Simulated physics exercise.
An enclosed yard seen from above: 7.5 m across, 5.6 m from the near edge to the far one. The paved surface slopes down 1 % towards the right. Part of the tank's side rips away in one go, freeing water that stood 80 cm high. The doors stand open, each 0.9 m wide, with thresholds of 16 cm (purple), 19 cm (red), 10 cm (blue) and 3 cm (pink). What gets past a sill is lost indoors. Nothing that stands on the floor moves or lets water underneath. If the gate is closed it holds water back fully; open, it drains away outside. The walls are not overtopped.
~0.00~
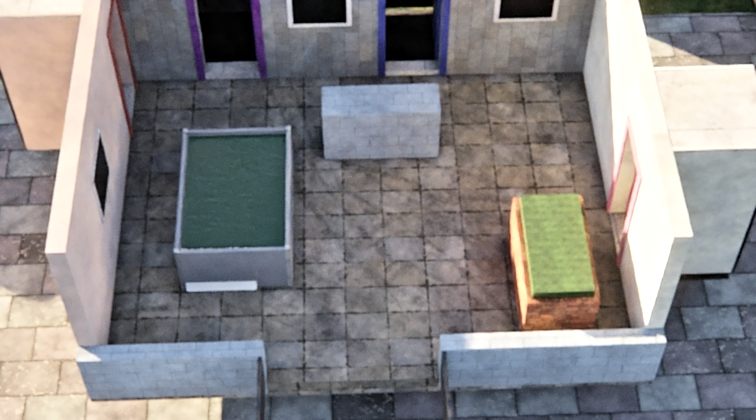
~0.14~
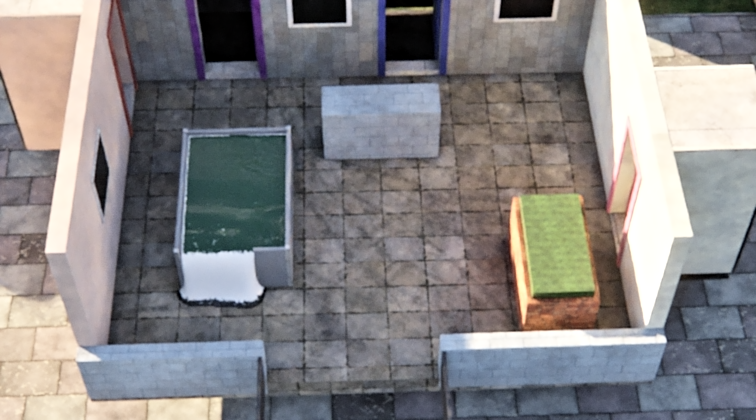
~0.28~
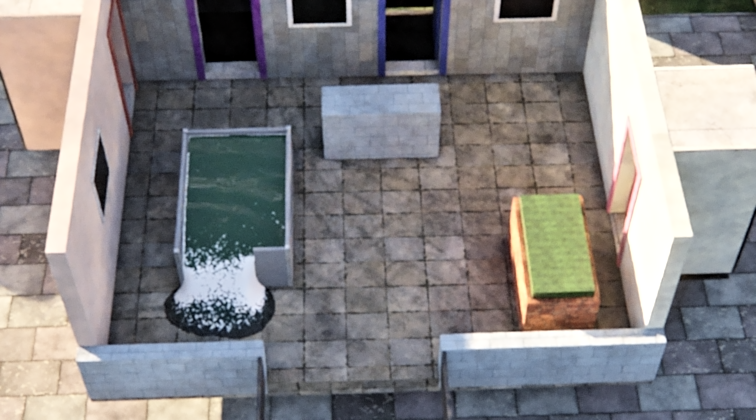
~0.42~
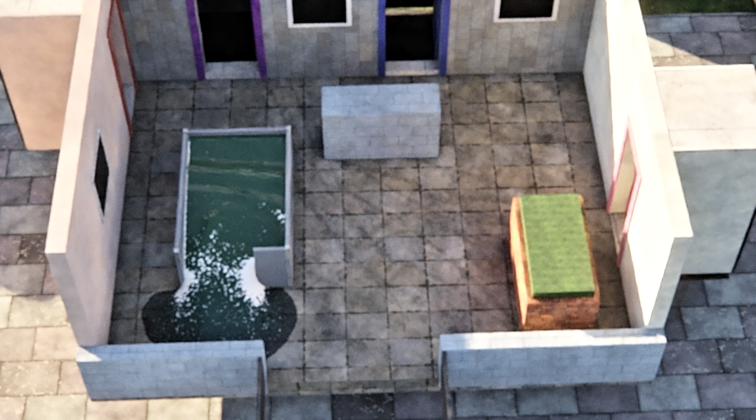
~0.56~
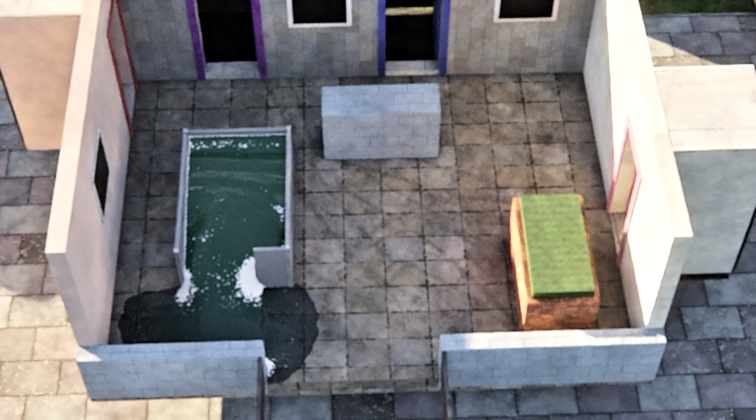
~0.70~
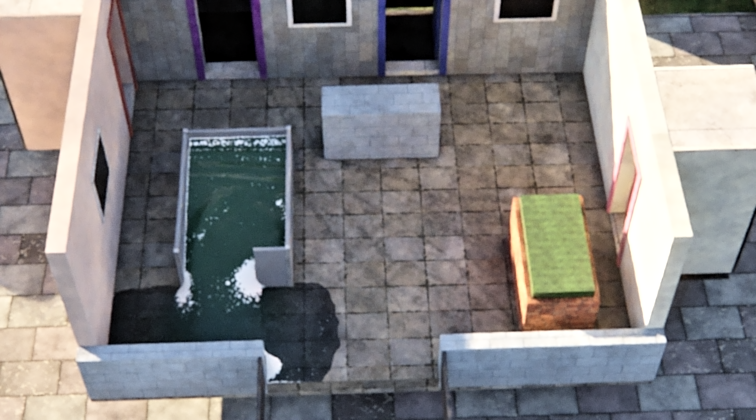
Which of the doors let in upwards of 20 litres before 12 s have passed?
Within that time: At the purple door it keeps below the limit; at the red door it does not reach the limit; at the blue door it stays under the limit; at the pink door it exceeds the limit.
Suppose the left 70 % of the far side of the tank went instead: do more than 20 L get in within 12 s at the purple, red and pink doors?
Against that limit: Purple above, red over, pink past it.
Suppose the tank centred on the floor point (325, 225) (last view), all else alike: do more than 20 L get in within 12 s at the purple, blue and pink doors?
Against that limit: Purple not over, blue under, pink below.
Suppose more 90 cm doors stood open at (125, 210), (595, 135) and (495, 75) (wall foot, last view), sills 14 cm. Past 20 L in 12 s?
In turn: Under, not over, under.
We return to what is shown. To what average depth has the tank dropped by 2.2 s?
About 37 cm.
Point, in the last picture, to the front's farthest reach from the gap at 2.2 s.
Near (505, 361).
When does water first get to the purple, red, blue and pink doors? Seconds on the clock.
Arrival: Purple 3.0 s, red 2.6 s, blue 5.0 s, pink 4.5 s.
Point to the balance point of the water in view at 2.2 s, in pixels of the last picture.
Near (224, 272).
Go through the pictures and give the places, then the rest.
The first frame shows the tank at (235, 191) is whole and still, 80 cm deep.
In the second frame, the front is at (259, 297), 0.6 m from the gap at (220, 272); 0.3 m2 of floor is under water; 80 cm left at the back of the tank.
In the third frame, the front is at (254, 328), 0.9 m from the gap at (220, 274); 1.0 m2 of floor is under water; 80 cm left at the back of the tank.
In the fourth frame, the front is at a hidden place, 1.5 m from the gap at (220, 275); 2.2 m2 of floor is under water; 80 cm left at the back of the tank.
In the fifth frame, water pours out at (221, 275) and has run 1.8 m, to a hidden place; typically 7 cm deep outside, 74 cm at the tank's back.
In the sixth frame, water pours out at (221, 275) and has run 2.1 m, to a hidden place; typically 6 cm deep outside, 67 cm at the tank's back.
After 1.4 s water covers 10 % of the floor and is deepest (66 cm) near (119, 371); purple door not reached, red door not reached, blue door not reached, pink door not reached.
After 2.2 s water covers 25 % of the floor and is deepest (46 cm) near (106, 372); purple door not reached, red door not reached, blue door not reached, pink door not reached.
After 3.5 s water covers 50 % of the floor and is deepest (32 cm) near (137, 81); purple door 13 cm at the sill, 0 L in, red door 6 cm at the sill, 0 L in, blue door not reached, pink door not reached.
After 7.0 s water covers 90 % of the floor and is deepest (18 cm) near (581, 80); purple door 10 cm at the sill, 1 L in, red door 14 cm at the sill, 8 L in, blue door 3 cm at the sill, 0 L in, pink door 3 cm at the sill, 0 L in.
After 12.0 s water covers 100 % of the floor and is deepest (12 cm) near (614, 254); purple door 5 cm at the sill, 1 L in, red door 5 cm at the sill, 8 L in, blue door 4 cm at the sill, 0 L in, pink door 11 cm at the sill, 36 L in.
